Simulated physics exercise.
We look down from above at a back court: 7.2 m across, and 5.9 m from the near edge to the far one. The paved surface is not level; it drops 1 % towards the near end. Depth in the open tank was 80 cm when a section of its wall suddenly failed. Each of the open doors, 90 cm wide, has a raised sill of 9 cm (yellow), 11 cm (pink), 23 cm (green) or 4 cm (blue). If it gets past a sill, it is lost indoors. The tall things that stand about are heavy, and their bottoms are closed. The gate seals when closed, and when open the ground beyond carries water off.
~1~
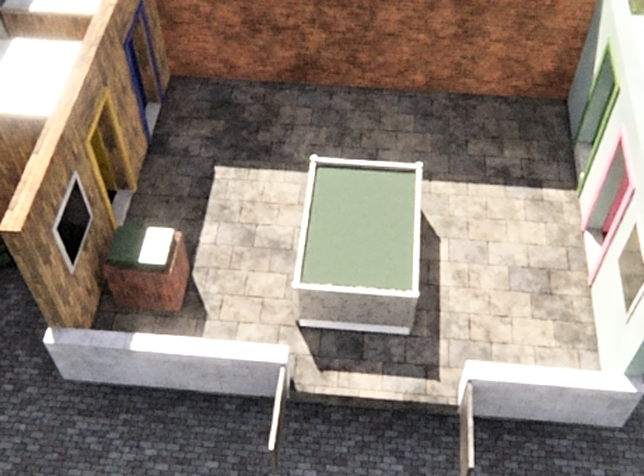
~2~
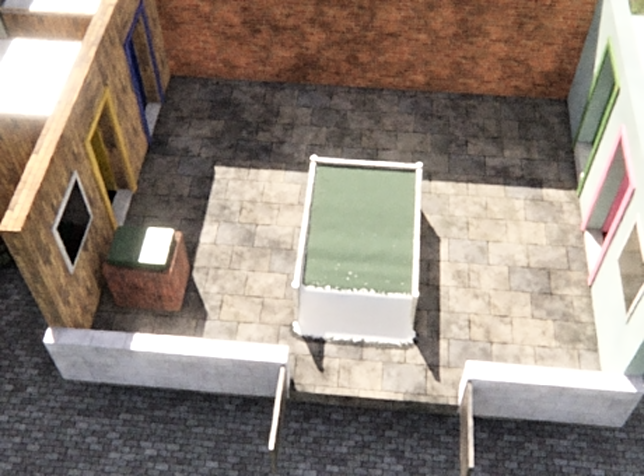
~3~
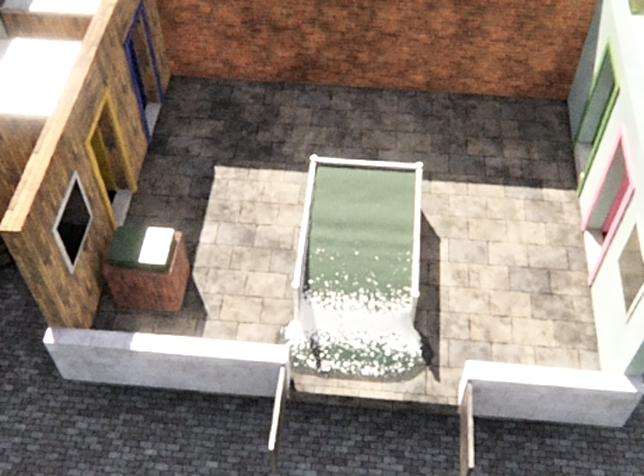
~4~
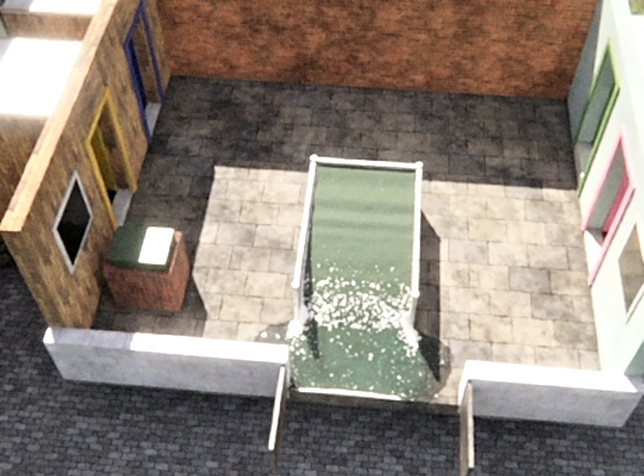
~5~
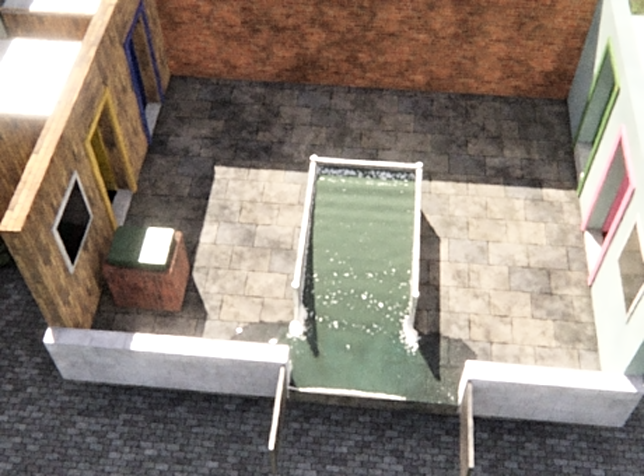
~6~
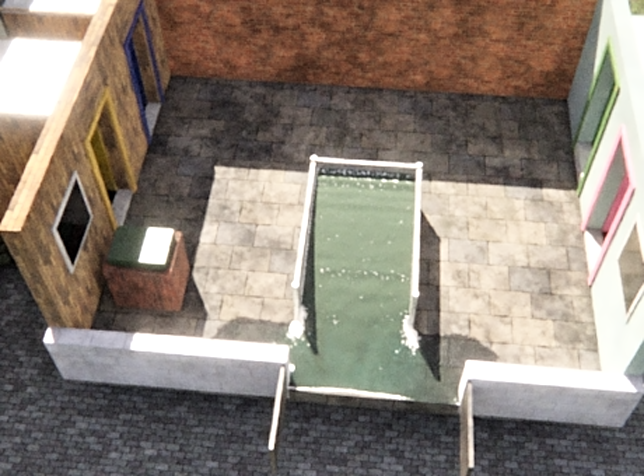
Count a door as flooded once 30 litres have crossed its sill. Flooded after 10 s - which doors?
My prediction: Yellow door: Short of the limit, pink door: Short of the limit, green door: Short of the limit, blue door: Short of the limit.
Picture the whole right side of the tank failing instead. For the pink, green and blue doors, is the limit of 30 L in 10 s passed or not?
Then: Pink beyond it, green short of it, blue beyond it.
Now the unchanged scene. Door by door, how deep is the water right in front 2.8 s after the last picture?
You'd get yellow at 3 cm, pink at 0 cm, green at 0 cm, and blue at 0 cm.
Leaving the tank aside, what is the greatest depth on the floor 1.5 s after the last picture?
It gets to some 26 cm.
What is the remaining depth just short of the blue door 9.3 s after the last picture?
Reading: Close to 1.0 cm.
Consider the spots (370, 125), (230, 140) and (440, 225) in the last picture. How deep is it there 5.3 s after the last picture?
First spot near 0 cm, second near 1 cm, third near 0 cm.
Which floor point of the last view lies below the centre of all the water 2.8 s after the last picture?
About (316, 292).
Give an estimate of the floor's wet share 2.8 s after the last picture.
Covered: Roughly 20 per cent.
Then, 0.7 s after the last picture water covers 15 % of the floor and is deepest (34 cm) near (287, 374); yellow door not reached, pink door not reached, green door not reached, blue door not reached.
Then, 1.5 s after the last picture water covers 15 % of the floor and is deepest (26 cm) near (287, 374); yellow door not reached, pink door not reached, green door not reached, blue door not reached.
Then, 2.8 s after the last picture water covers 20 % of the floor and is deepest (14 cm) near (287, 374); yellow door 3 cm at the sill, 0 L in, pink door not reached, green door not reached, blue door not reached.
Then, 5.3 s after the last picture water covers 25 % of the floor and is deepest (8 cm) near (83, 356); yellow door 2 cm at the sill, 0 L in, pink door not reached, green door not reached, blue door 1 cm at the sill, 0 L in.
Then, 9.3 s after the last picture water covers 25 % of the floor and is deepest (4 cm) near (83, 356); yellow door 1 cm at the sill, 0 L in, pink door not reached, green door not reached, blue door 1 cm at the sill, 0 L in.
